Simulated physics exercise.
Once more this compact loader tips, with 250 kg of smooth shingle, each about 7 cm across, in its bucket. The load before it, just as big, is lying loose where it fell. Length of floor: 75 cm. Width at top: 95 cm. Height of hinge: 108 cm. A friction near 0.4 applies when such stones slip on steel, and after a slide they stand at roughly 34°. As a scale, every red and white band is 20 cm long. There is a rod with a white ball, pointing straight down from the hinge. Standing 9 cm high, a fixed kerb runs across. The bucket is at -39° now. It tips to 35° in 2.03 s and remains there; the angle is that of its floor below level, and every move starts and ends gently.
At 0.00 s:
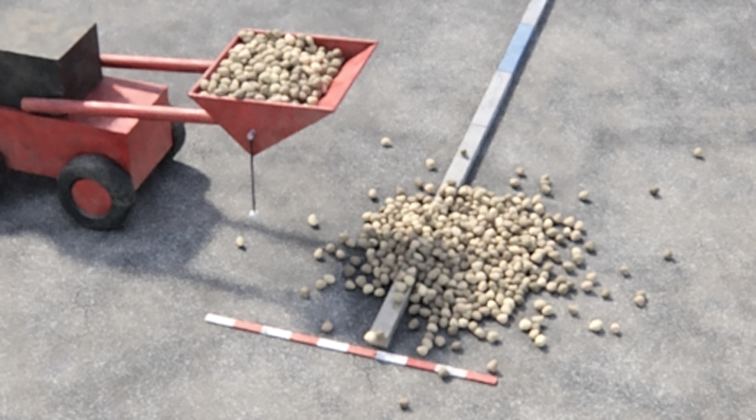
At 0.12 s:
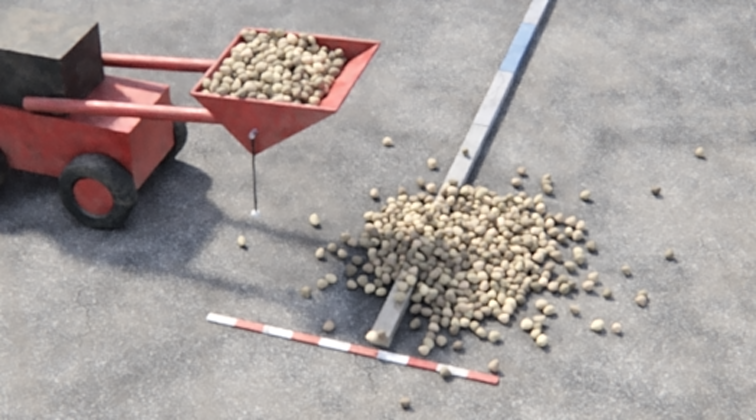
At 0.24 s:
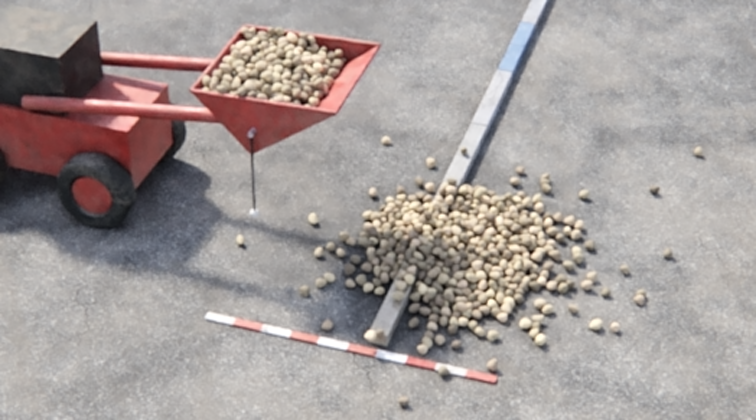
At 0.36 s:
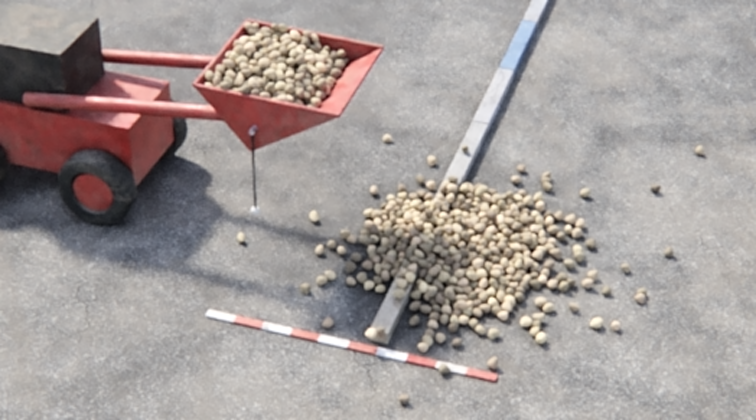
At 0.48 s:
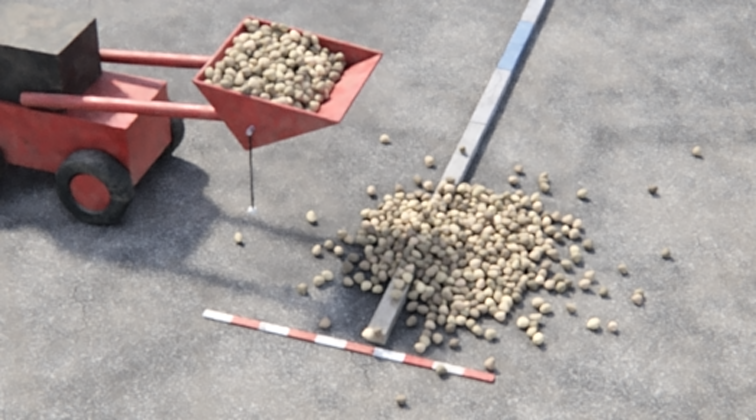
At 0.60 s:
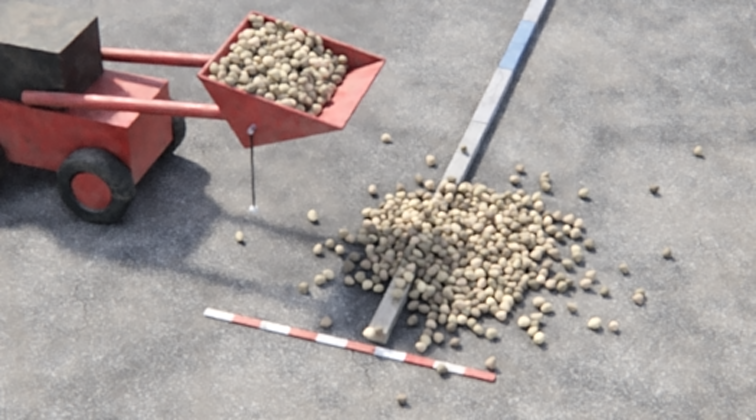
A red loader with black wheels holds a bucket of pale, rounded stones at upper left, seen from above on sunlit grey paving. Right of centre, a loose heap of similar stones lies across a grey kerb with a blue section, behind a red-and-white striped strip. The bucket slowly tilts forward, its right lip dipping slightly as its stones shift a little, while the heap stays still and the view trembles faintly.
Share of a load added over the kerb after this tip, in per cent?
Some 9 %.
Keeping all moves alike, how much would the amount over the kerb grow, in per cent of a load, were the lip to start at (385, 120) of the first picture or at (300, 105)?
I'd guess close to 60 per cent first and close to 0 per cent second.
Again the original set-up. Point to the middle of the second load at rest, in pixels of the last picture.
Their middle rests near (388, 227).
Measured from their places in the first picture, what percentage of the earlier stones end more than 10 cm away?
5 per cent.
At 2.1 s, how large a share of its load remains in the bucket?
Estimate: 20 % remaining inside, roughly.
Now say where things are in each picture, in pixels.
In the first frame, the bucket is at -39°, its lip at (334, 111); the top of the load is at (284, 55). The earlier load is highest near (434, 233), 17 cm above ground level, 26 % on this side of the kerb, 74 % over the kerb.
The second frame shows lip at (336, 111), floor tilted -38°, highest stones at (286, 55); the stones move at 0.0 m/s on average.
The third frame shows lip at (336, 113), floor tilted -36°, highest stones at (278, 49); the stones move at 0.1 m/s on average.
The fourth frame shows lip at (339, 116), floor tilted -33°, highest stones at (273, 37); the stones move at 0.1 m/s on average.
The fifth frame shows lip at (339, 122), floor tilted -29°, highest stones at (259, 36); the stones move at 0.1 m/s on average.
In the sixth frame, the bucket is at -23°, its lip at (342, 129); the top of the load is at (254, 34); the stones move at 0.1 m/s on average.
After 1.5 s the floor is at 23°; in per cent of one load, 94 in the bucket, 32 on this side of the kerb, 74 over the kerb; the foremost stones are at (644, 256).
After 2.1 s the floor is at 35°; in per cent of one load, 20 in the bucket, 105 on this side of the kerb, 76 over the kerb; the foremost stones are at (644, 256).
After 2.5 s the floor is at 35°; in per cent of one load, 0 in the bucket, 120 on this side of the kerb, 81 over the kerb; the foremost stones are at (644, 256).
After 4.9 s the floor is at 35°; in per cent of one load, 0 in the bucket, 116 on this side of the kerb, 84 over the kerb; the foremost stones are at (644, 256). Net gain over the kerb, 9.
